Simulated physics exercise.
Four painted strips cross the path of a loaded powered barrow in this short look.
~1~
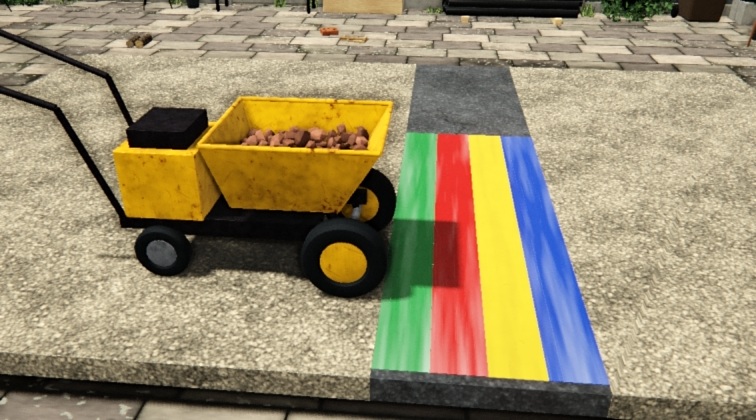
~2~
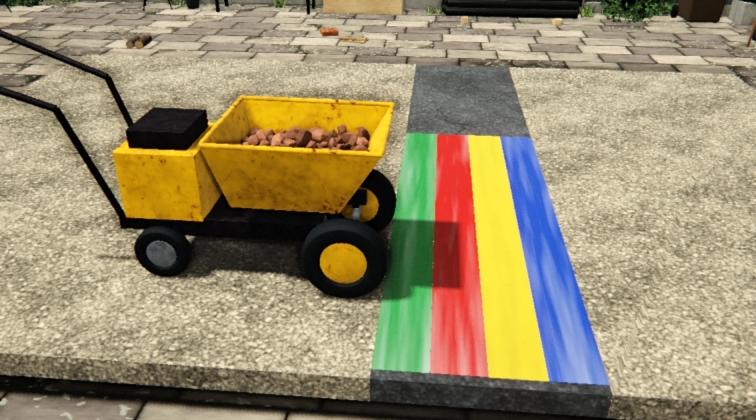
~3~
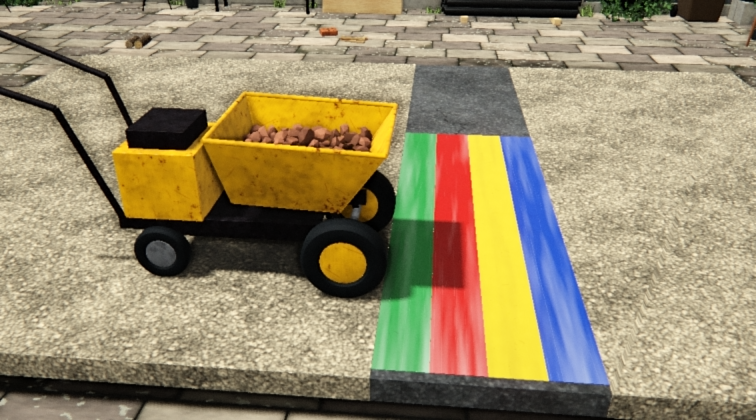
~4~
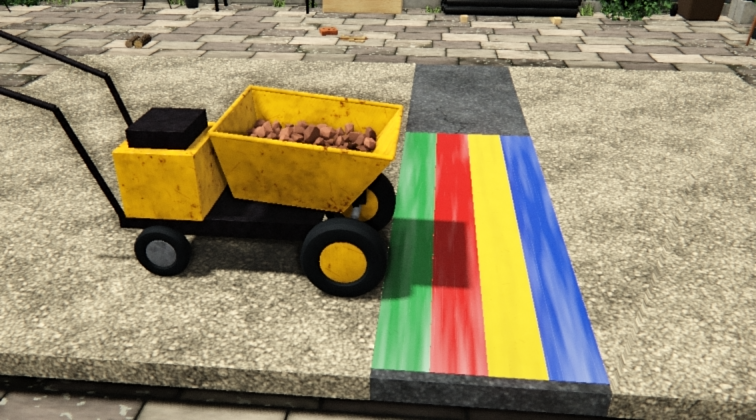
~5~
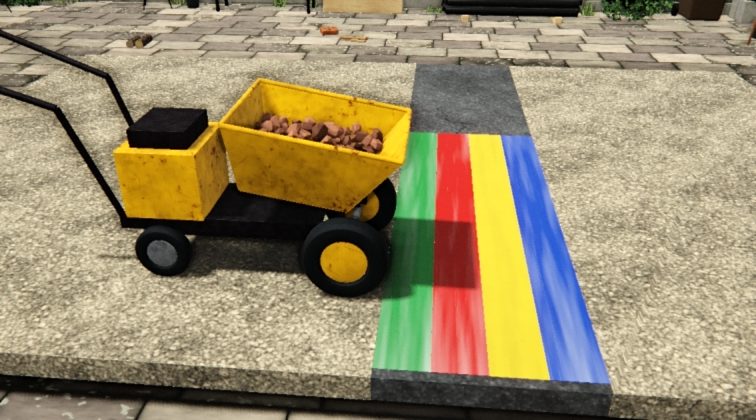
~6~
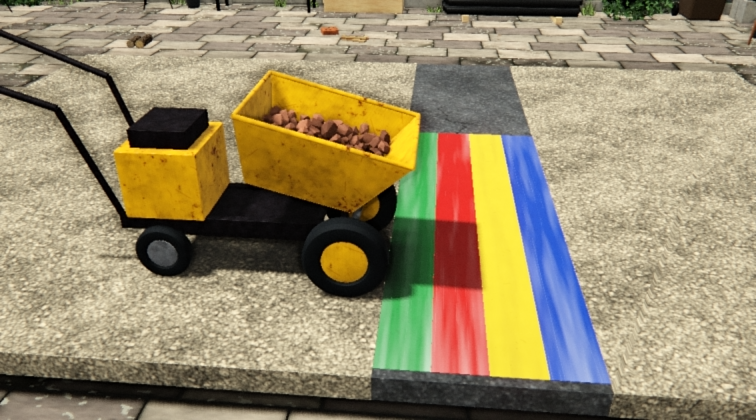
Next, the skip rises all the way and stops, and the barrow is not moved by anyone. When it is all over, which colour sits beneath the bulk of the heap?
The bulk sits over the yellow colour.
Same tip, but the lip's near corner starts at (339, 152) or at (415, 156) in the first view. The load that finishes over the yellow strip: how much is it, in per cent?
Estimates, in order: 20 % then 30 %.
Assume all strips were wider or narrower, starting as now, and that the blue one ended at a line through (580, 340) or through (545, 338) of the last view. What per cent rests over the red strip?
I'd say some 10 % for the first and some 0 % for the second.
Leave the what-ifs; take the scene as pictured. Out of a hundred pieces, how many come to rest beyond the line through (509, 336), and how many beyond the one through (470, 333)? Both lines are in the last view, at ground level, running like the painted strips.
Around 40 per cent for the first, around 70 per cent for the second.
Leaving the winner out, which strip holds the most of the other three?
That would be blue, in second.
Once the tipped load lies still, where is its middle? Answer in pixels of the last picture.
Near pixel (511, 262).
Shortly afterwards, skip tipped steeply; the whole lot in the skip.
Next, skip tipped right over; the bulk in the skip; only a few over the red strip; a little over the yellow strip.
Some moments later, skip tipped right over; near a third in the skip; a little over the red strip; near a third over the yellow strip; near a quarter over the blue strip; only a few off the paint.
In the end, skip tipped right over; near a third in the skip; none at all over the green strip; a little over the red strip; near a third over the yellow strip; near a quarter over the blue strip; only a few off the paint.
